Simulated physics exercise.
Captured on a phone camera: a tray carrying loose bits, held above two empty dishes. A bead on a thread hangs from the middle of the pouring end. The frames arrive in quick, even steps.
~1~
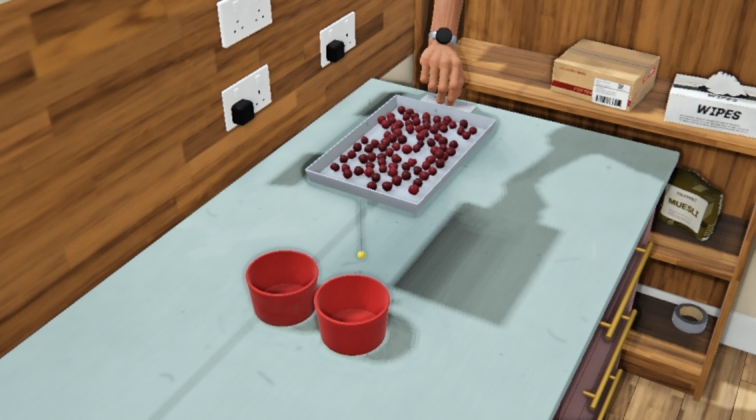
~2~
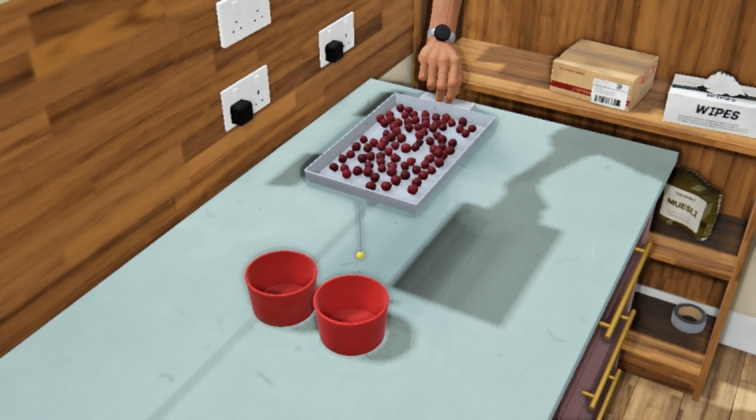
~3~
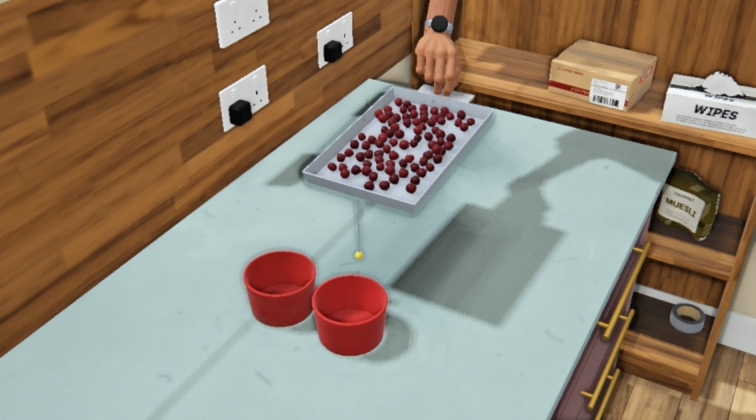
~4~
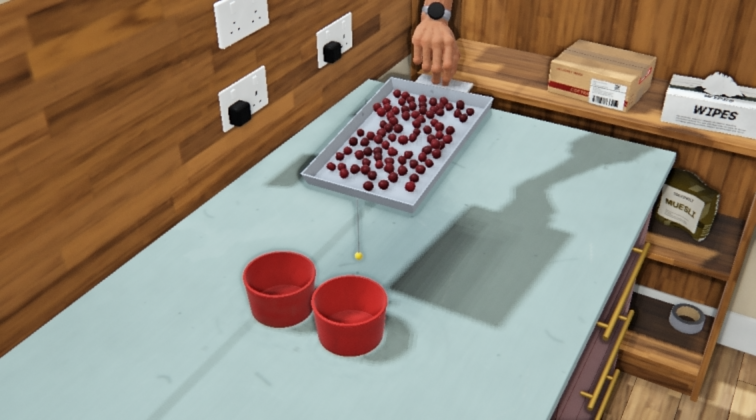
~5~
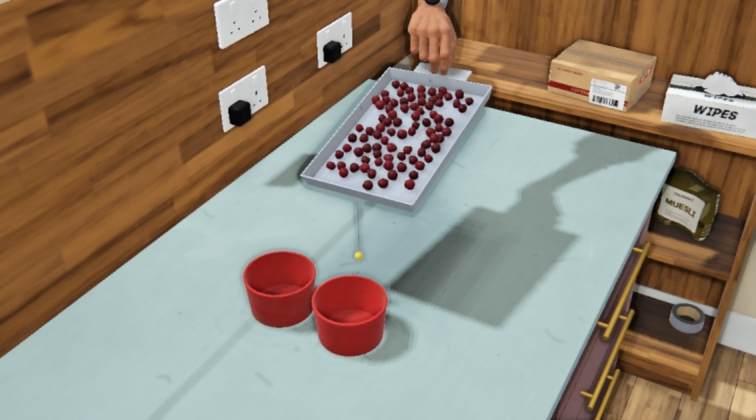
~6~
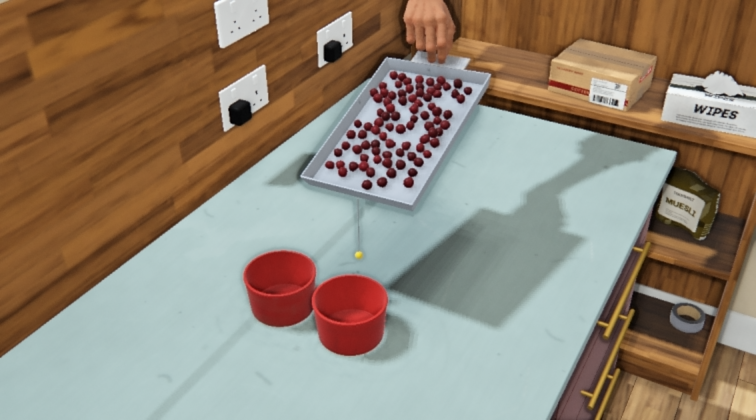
The clip shows a hand holding a grey tray of small dark red berries above a pale countertop with two empty red dishes, then gradually raising the tray's far end so it slants toward the dishes, while the berries barely shift.
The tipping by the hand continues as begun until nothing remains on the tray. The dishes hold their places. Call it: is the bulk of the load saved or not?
The bulk is saved.
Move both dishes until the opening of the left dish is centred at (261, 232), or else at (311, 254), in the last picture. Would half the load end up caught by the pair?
Result, first place: Not as much as half; second place: Not as much as half.
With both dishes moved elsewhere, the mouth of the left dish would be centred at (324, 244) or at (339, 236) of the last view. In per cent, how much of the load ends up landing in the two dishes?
Roughly 0 % and 0 %.
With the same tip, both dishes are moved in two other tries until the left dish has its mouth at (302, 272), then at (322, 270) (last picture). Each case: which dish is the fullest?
Result, try one: The dish further left; try two: The dish further left.
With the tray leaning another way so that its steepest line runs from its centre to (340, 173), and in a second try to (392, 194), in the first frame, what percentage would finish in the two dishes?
In order, some 20 % and some 40 %.
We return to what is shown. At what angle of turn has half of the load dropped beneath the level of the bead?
Around 115° at that moment.
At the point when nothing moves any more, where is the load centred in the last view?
Resting centre, last picture - approx. (299, 308).
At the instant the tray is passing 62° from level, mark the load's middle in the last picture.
Around (347, 156).
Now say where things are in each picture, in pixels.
Corners of the pouring end at (310, 169) and (416, 202), level; middle of the load at (407, 149), dried cherries; left dish at (263, 306); right dish at (333, 334); bead on its thread at (362, 255), in the first picture.
Corners of the pouring end at (309, 170) and (415, 202), level; middle of the load at (406, 148), in the second picture.
Corners of the pouring end at (307, 171) and (413, 202), tipped barely, lowest at the left corner; middle of the load at (404, 145), in the third picture.
Corners of the pouring end at (306, 173) and (412, 202), tipped a little, lowest at the left corner; middle of the load at (403, 140), in the fourth picture.
Corners of the pouring end at (305, 174) and (411, 202), tipped a little, lowest at the left corner; middle of the load at (402, 134), in the fifth picture.
Corners of the pouring end at (305, 175) and (410, 201), tipped clearly, lowest at the left corner; middle of the load at (400, 129); left dish at (261, 306); right dish at (331, 335), in the sixth picture.
Soon after the last picture, tray tipped steeply; nearly all on the tray; a stray few in the air.
A little later, tray tipped right over; nearly all on the tray; a stray few in the left dish; a stray few outside both.
Later still, tray tipped past a quarter turn; about a quarter in the right dish; about half in the left dish; about a quarter outside both.
At rest, tray tipped past a quarter turn; about a quarter in the right dish; about half in the left dish; about a quarter outside both.
